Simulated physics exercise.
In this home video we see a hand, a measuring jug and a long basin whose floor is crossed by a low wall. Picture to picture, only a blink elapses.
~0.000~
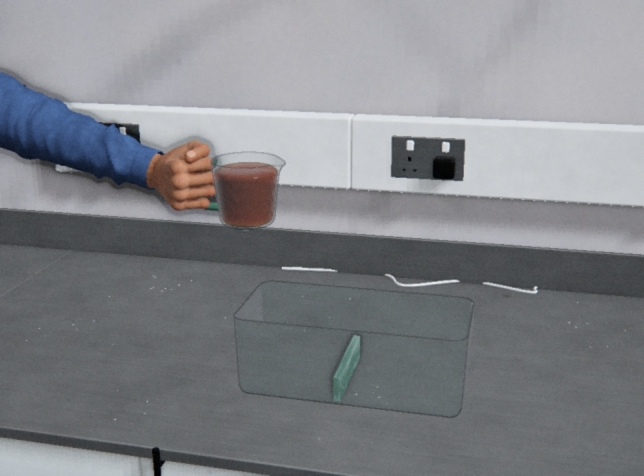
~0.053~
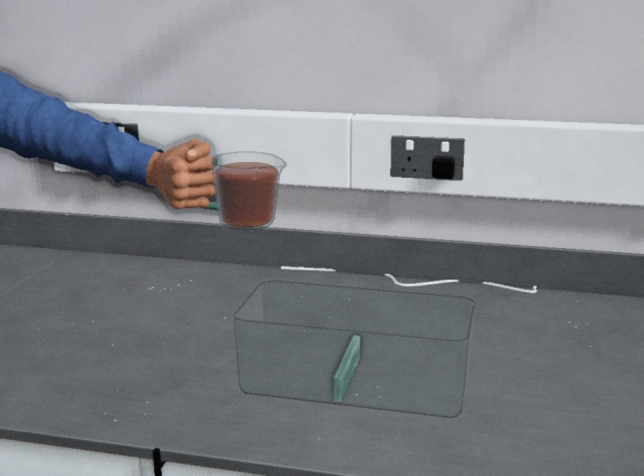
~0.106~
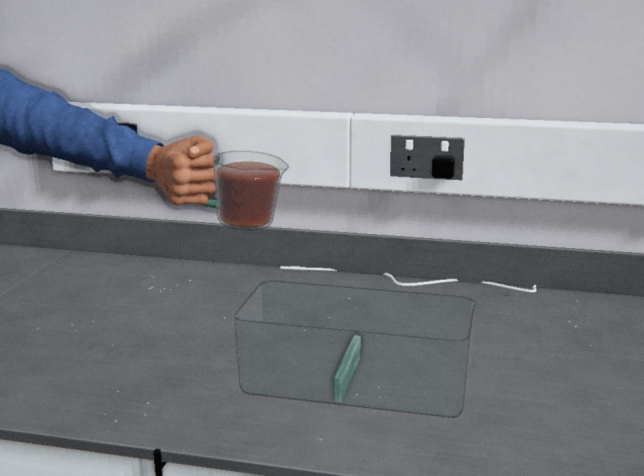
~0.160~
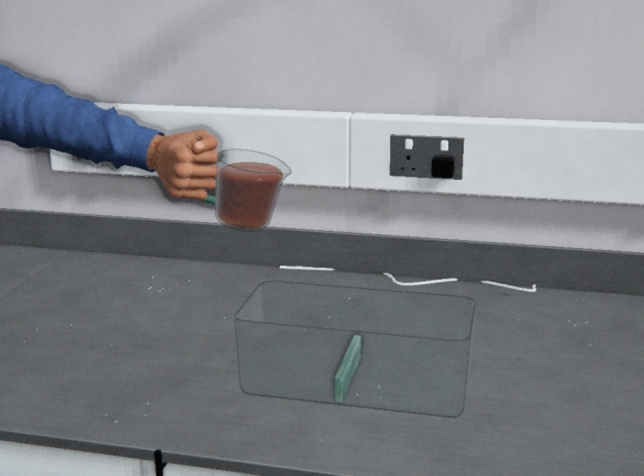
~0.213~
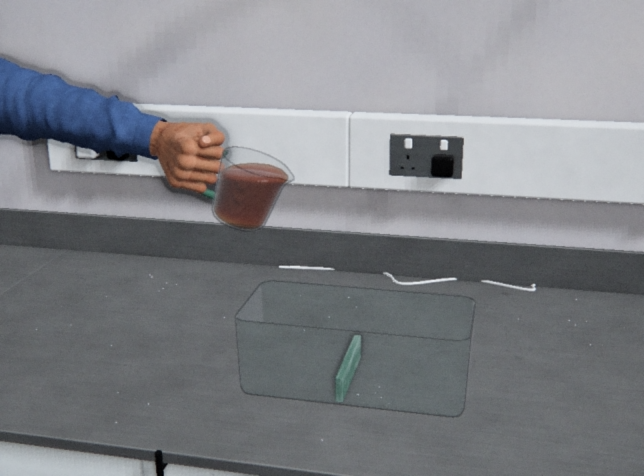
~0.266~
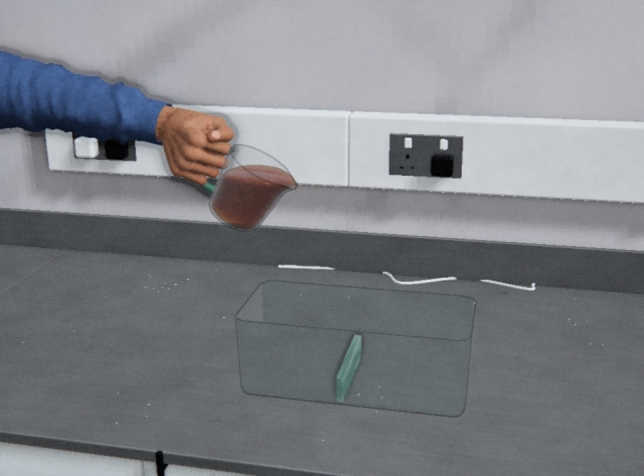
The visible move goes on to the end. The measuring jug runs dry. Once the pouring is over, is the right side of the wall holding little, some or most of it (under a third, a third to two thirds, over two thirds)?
It holds little.
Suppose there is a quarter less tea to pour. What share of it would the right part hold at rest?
That share would be some 5 parts in a hundred.
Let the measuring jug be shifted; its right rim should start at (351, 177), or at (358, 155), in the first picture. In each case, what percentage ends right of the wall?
It comes to 95 % the first time and 90 % the second.
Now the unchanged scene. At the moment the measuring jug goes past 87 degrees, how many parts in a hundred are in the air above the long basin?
Around 35 in a hundred, more or less.
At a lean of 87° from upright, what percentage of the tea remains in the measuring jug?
Roughly 55 percent remains at that point.
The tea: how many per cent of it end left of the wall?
Close to 80 in a hundred.
A moment on, the measuring jug is tipped on its side and 53 per cent is still to pour, 11 is left of the wall and 3 right of it.
Next, the measuring jug is tipped right over and 11 per cent is still to pour, 54 is left of the wall and 15 right of it.
Then the measuring jug is tipped right over and 1 per cent is still to pour, 76 is left of the wall and 16 right of it.
Later the measuring jug is tipped right over and 0 per cent is still to pour, 80 is left of the wall and 17 right of it.
At rest 80 per cent lies left of the wall, 17 right of it and 3 outside.
